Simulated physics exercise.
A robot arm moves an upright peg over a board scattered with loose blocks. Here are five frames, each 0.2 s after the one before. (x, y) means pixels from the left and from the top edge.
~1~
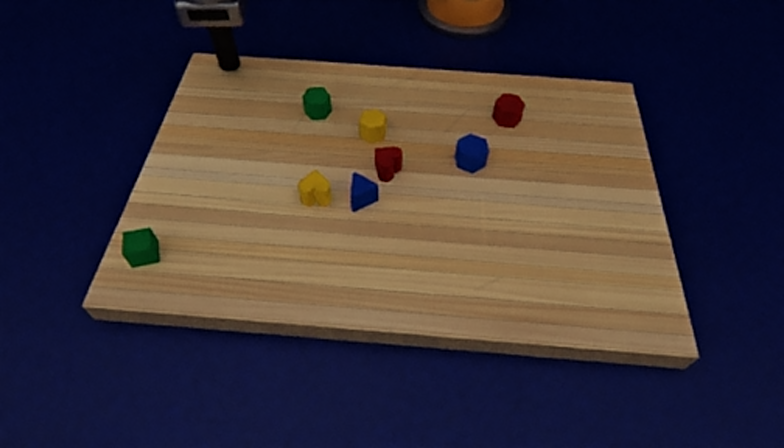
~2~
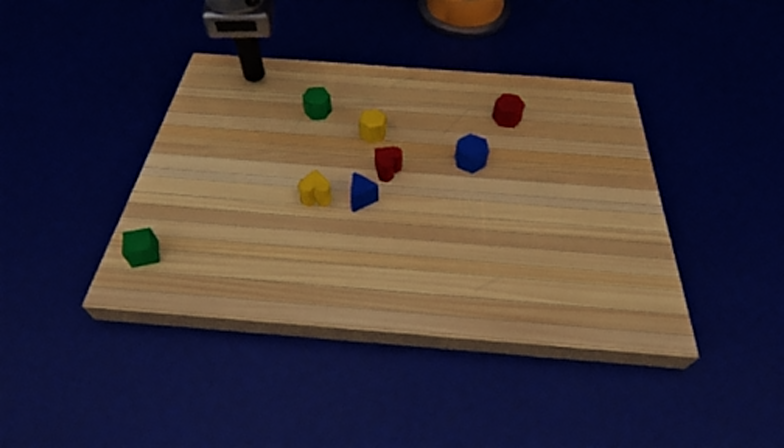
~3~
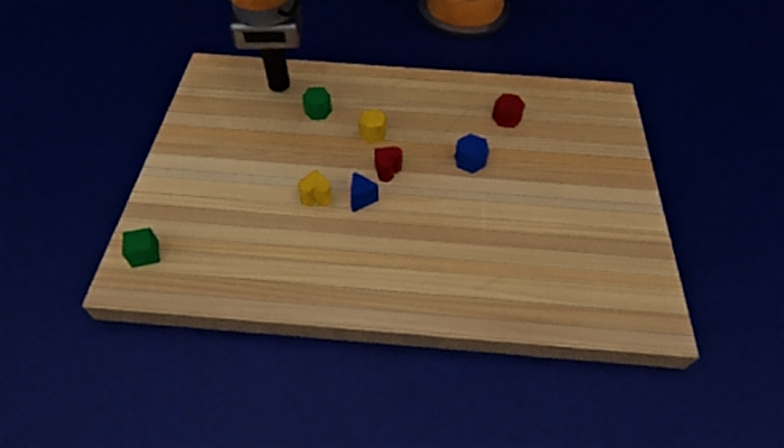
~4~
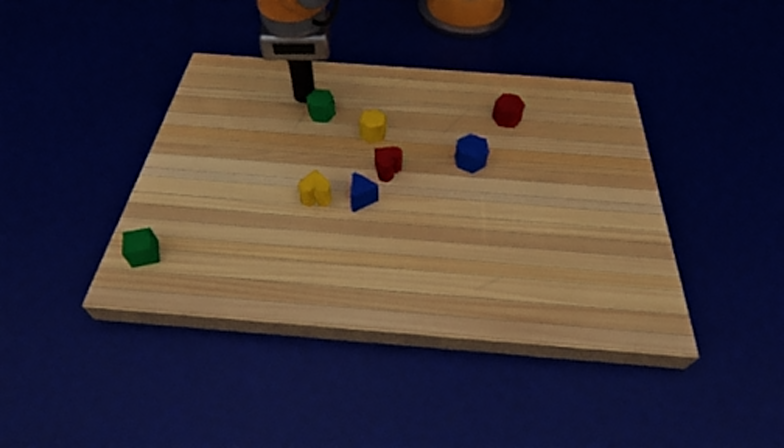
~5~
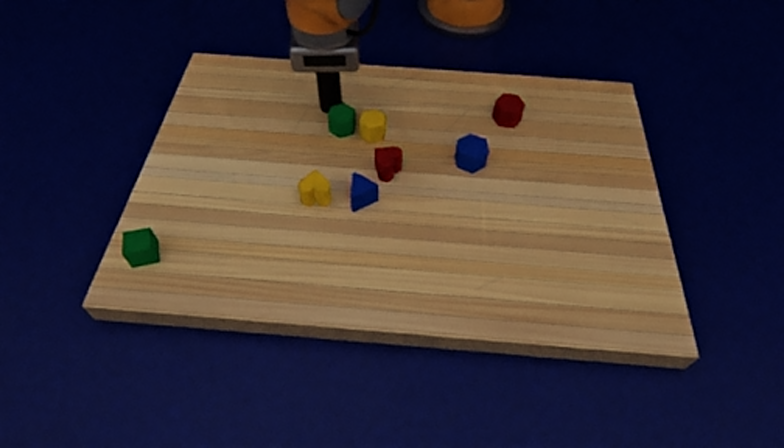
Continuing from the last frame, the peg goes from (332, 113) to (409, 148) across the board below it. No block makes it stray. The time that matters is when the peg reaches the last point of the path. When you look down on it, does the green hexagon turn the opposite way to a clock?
No.
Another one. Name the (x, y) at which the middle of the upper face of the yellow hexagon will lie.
The middle of the upper face of the yellow hexagon will lie at about (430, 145) in the picture.
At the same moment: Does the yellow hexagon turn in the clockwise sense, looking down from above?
Answer: No.
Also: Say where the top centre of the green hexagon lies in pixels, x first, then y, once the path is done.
When the path ends, it will be at (354, 129).
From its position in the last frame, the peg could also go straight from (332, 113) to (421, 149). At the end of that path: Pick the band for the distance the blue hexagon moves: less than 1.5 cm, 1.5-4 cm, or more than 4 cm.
Short, under 1.5 cm.
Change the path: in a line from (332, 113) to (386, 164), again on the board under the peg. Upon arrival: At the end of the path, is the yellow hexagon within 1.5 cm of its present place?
No, that is not how it ends up.
On the path given first. One third of the way, peg (357, 118); green hexagon (352, 126), turned 25° clockwise; yellow hexagon (378, 120), turned 25° anticlockwise.
Two thirds of the way, peg (383, 130); green hexagon (354, 129), turned 45° clockwise; yellow hexagon (402, 131), turned 30° anticlockwise.
At the end, peg (410, 142); green hexagon (354, 129), turned 45° clockwise; yellow hexagon (430, 145), turned 25° anticlockwise; red heart block in place.
